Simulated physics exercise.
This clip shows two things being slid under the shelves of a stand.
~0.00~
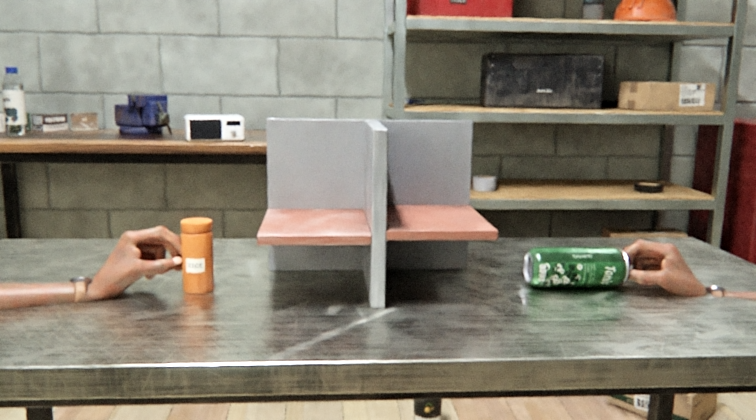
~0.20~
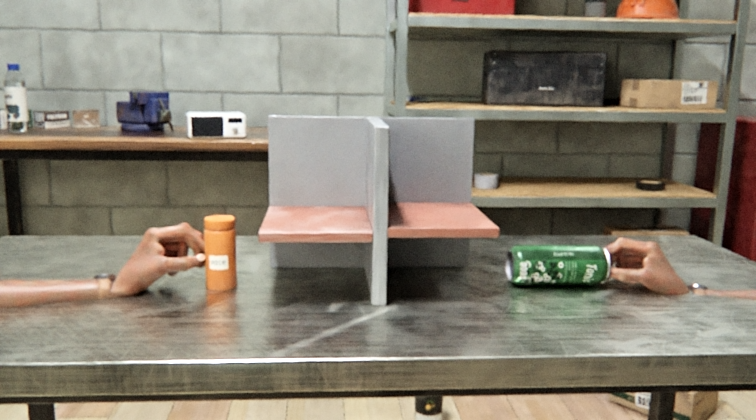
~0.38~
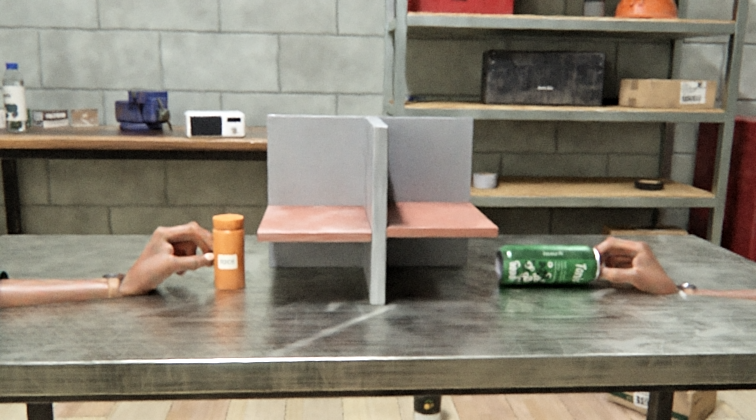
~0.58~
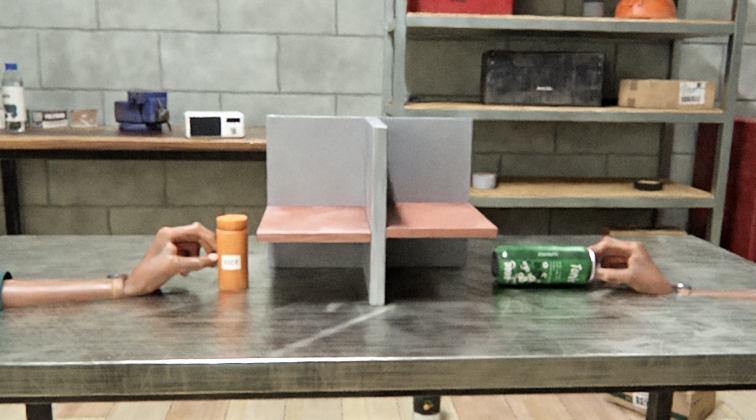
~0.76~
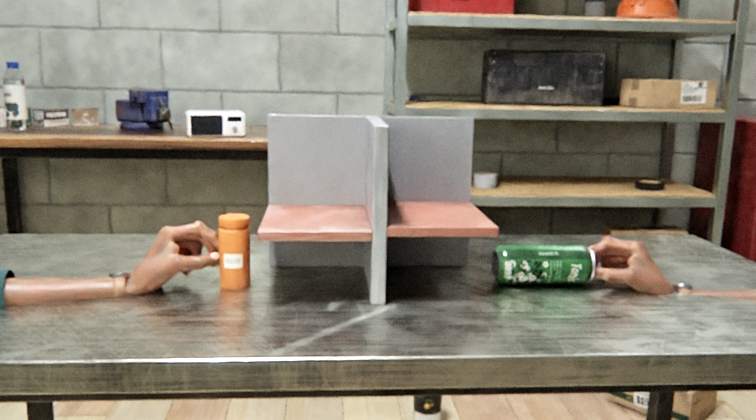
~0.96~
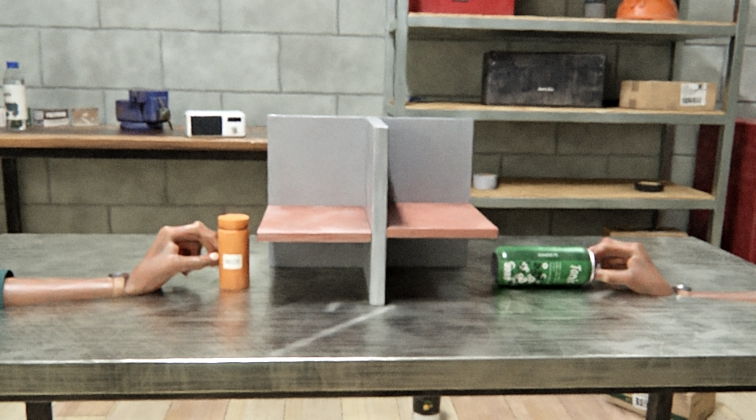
Two hands slide an upright orange shaker and a green can lying sideways toward each other, then pause.
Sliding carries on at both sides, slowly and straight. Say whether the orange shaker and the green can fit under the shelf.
At the end, orange shaker: No room. Green can: Has room.
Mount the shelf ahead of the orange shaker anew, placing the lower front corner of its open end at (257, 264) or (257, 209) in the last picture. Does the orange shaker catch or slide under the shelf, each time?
Per try: Hung up / in.
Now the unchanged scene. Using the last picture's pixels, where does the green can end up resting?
When everything stops, it's near (438, 266).
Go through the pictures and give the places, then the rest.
Hands sliding the things forward; orange shaker (197, 255); green can (575, 267); shelf (374, 207), in the first picture.
Hands sliding the things forward; green can (557, 265); shelf (376, 204), in the second picture.
Hands sliding the things forward; orange shaker (229, 252); shelf (374, 204), in the third picture.
Hands sliding the things forward; green can (541, 265); shelf (374, 204), in the fourth picture.
Hands sliding the things forward; orange shaker (234, 251); shelf (375, 203), in the fifth picture.
Hands sliding the things forward; orange shaker (234, 252); green can (541, 266); shelf (374, 204), in the sixth picture.
By 1.24 s, orange shaker sliding up to the opening near (248, 252); green can sliding up to the opening near (527, 266).
By 1.54 s, orange shaker stopped at the opening near (248, 252); green can part of the way in near (492, 266).
By 1.80 s, orange shaker stopped at the opening near (248, 252); green can part of the way in near (460, 266).
When it is over (2.4 s), the orange shaker is too tall, near (248, 252); the green can clears the shelf, near (438, 266).
